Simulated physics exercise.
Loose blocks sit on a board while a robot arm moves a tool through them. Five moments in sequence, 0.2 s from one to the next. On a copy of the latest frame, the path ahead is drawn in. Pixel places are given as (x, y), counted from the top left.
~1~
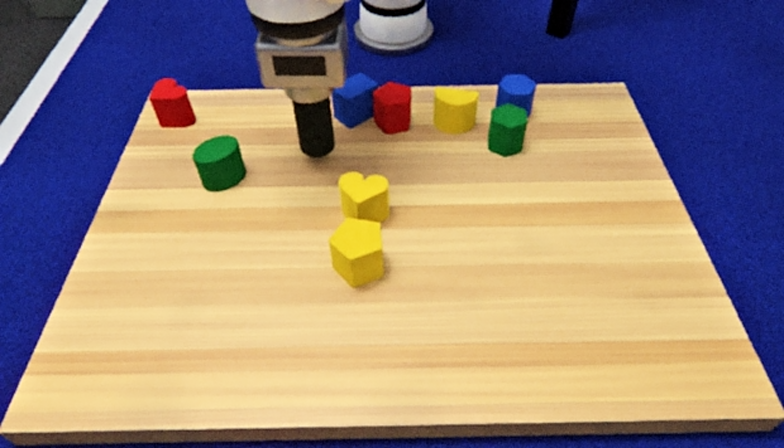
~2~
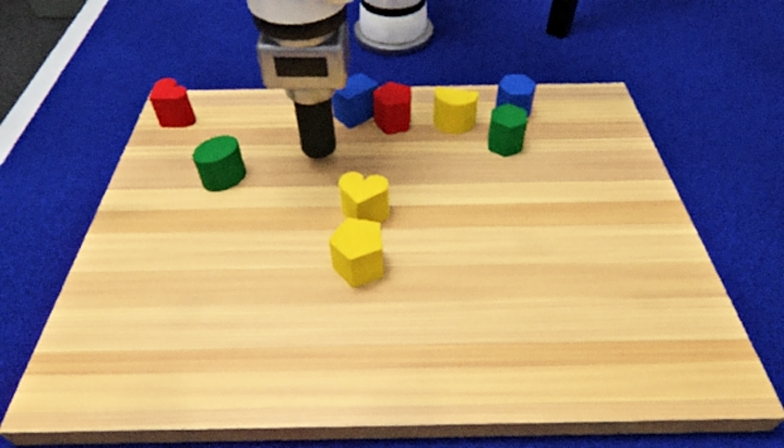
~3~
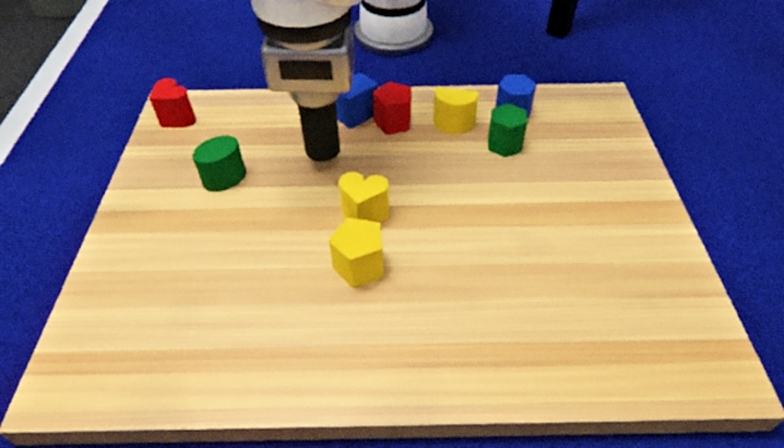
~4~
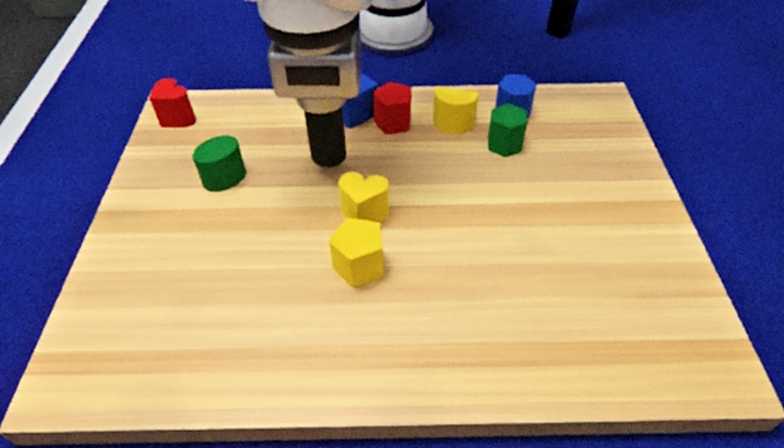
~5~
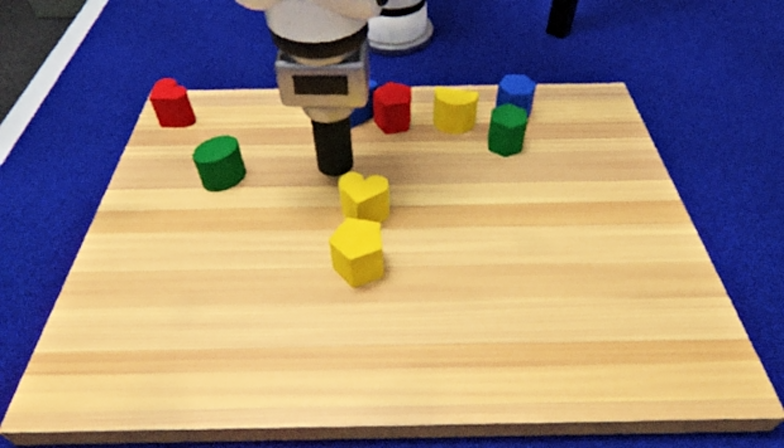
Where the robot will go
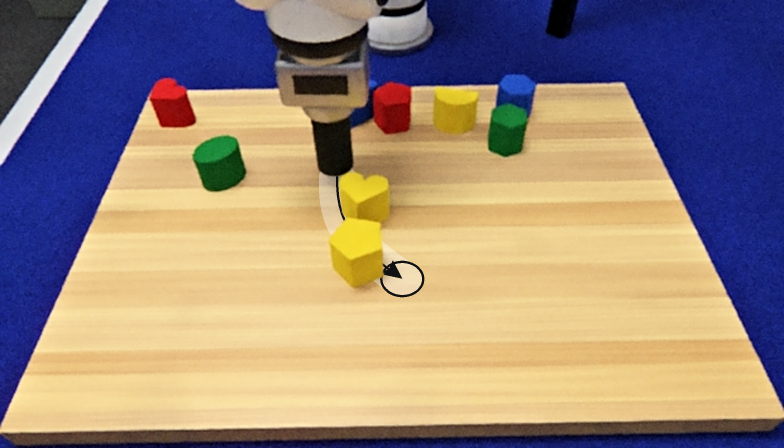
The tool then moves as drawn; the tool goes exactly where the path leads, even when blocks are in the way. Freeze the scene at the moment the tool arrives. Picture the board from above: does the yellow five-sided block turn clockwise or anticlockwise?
From overhead, the rotation is clockwise.
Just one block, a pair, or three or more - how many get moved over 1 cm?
The answer is two blocks, counting only moves over 1 cm.
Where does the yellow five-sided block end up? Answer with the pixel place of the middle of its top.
Top centre: (382, 287).
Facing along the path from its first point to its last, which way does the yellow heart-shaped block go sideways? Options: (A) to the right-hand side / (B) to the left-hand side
I'll go with B - to the left-hand side.
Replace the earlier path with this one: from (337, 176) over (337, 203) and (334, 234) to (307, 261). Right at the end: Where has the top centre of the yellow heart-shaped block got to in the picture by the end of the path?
It will likely be found at (375, 202).
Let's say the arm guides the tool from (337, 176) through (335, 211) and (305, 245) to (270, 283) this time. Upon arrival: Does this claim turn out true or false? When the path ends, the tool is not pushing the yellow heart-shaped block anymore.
Answer: True.
Drawn move, from (337, 176) through (341, 211) and (363, 247) to (402, 279).
On the path given first. One third of the way, tool (340, 200); yellow heart-shaped block (376, 196), turned 35° anticlockwise.
Two thirds of the way, tool (362, 236); yellow five-sided block (367, 256); yellow heart-shaped block (397, 210), turned 120° anticlockwise.
At the end, tool (402, 268); yellow five-sided block (382, 287), turned 65° clockwise; yellow heart-shaped block (407, 214), turned 155° anticlockwise.
